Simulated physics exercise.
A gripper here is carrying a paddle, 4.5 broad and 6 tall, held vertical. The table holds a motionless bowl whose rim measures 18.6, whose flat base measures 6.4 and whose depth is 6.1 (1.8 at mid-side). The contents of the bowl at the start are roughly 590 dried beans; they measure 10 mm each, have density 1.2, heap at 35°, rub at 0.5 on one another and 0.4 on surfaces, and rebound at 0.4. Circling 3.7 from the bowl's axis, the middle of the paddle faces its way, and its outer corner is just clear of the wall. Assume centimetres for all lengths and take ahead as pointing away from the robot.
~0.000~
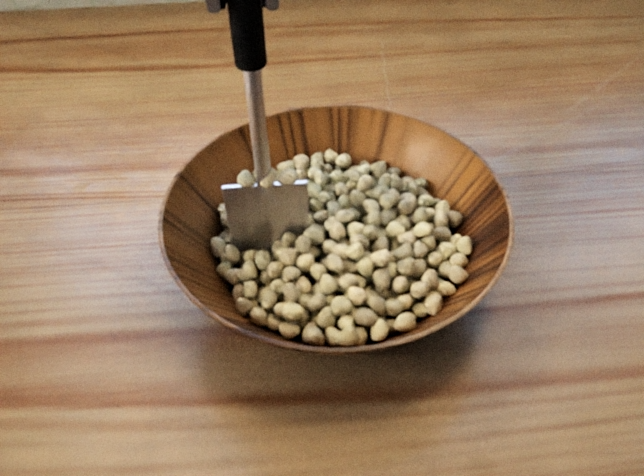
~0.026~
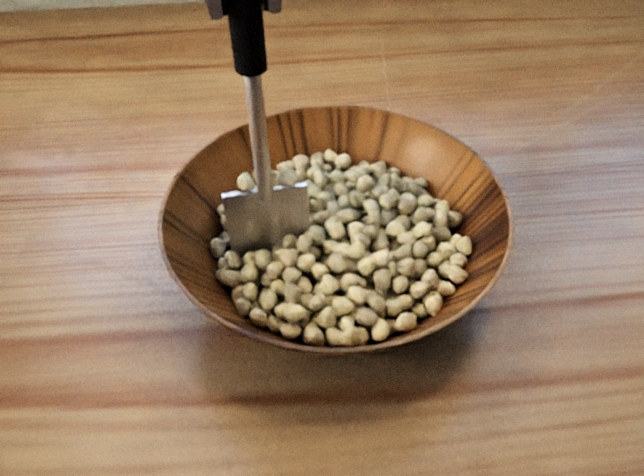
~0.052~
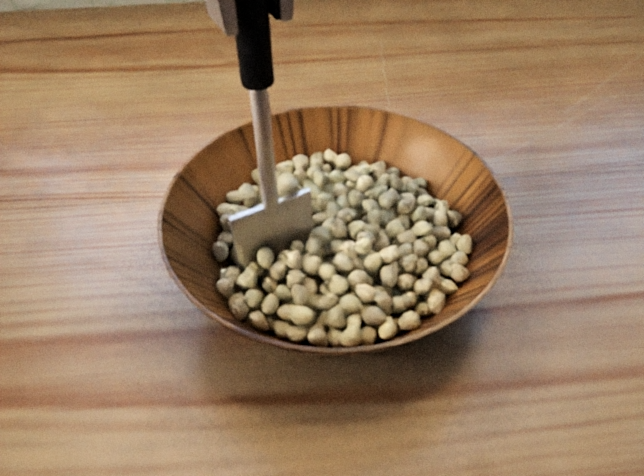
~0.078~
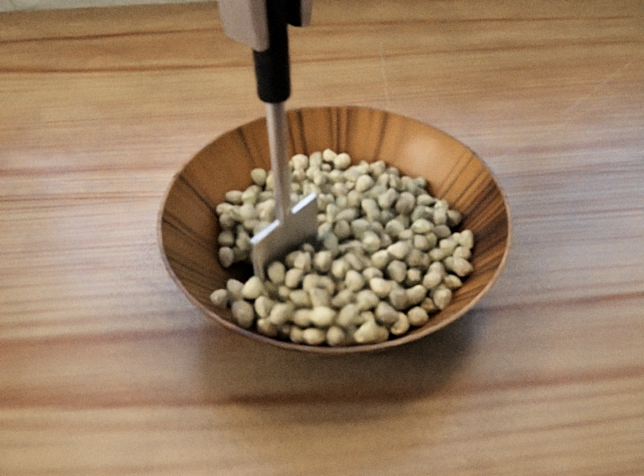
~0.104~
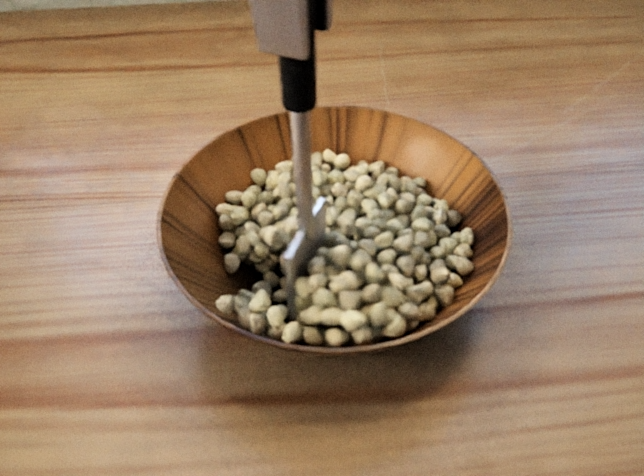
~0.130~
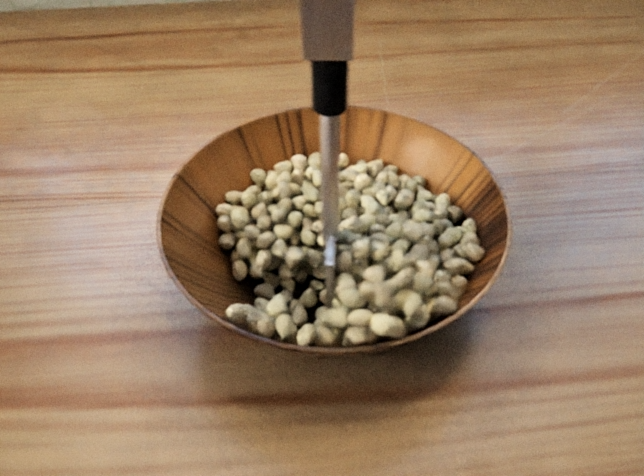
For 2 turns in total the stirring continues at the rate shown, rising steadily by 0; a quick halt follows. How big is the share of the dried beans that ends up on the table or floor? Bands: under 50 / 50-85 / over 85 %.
Under 50 %.
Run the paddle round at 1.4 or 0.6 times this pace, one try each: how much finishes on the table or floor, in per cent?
Around 55 percent for the first try and 20 percent for the second.
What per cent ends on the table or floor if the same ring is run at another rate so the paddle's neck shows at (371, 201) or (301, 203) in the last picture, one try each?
First try: Around 55 %; second try: Around 25 %.
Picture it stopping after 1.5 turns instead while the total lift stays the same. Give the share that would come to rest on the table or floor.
Then roughly 35 percent.
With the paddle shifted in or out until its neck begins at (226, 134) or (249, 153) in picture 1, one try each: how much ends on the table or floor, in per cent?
35 and 45 %.
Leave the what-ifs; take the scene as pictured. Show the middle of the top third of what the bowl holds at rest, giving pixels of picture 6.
Centre, approx.: (260, 272).
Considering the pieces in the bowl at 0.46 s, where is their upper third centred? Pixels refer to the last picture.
Roughly pixel (226, 201).
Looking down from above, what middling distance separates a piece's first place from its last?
Roughly 11 cm, measured level.
By 0.46 s, 332° round, highest piece 8 above the table; 462 in the bowl, 104 on the table or floor, 27 in flight or on the tool.
By 0.79 s, 221° round, highest piece 8 above the table; 394 in the bowl, 187 on the table or floor, 12 in flight or on the tool.
By 1.15 s, 0° round, highest piece 6 above the table; 361 in the bowl, 232 on the table or floor.
By 1.85 s, 0° round, highest piece 6 above the table; 361 in the bowl, 232 on the table or floor.
Final count, 361 in the bowl, 232 on the table or floor. That is 39 % on the table or floor.
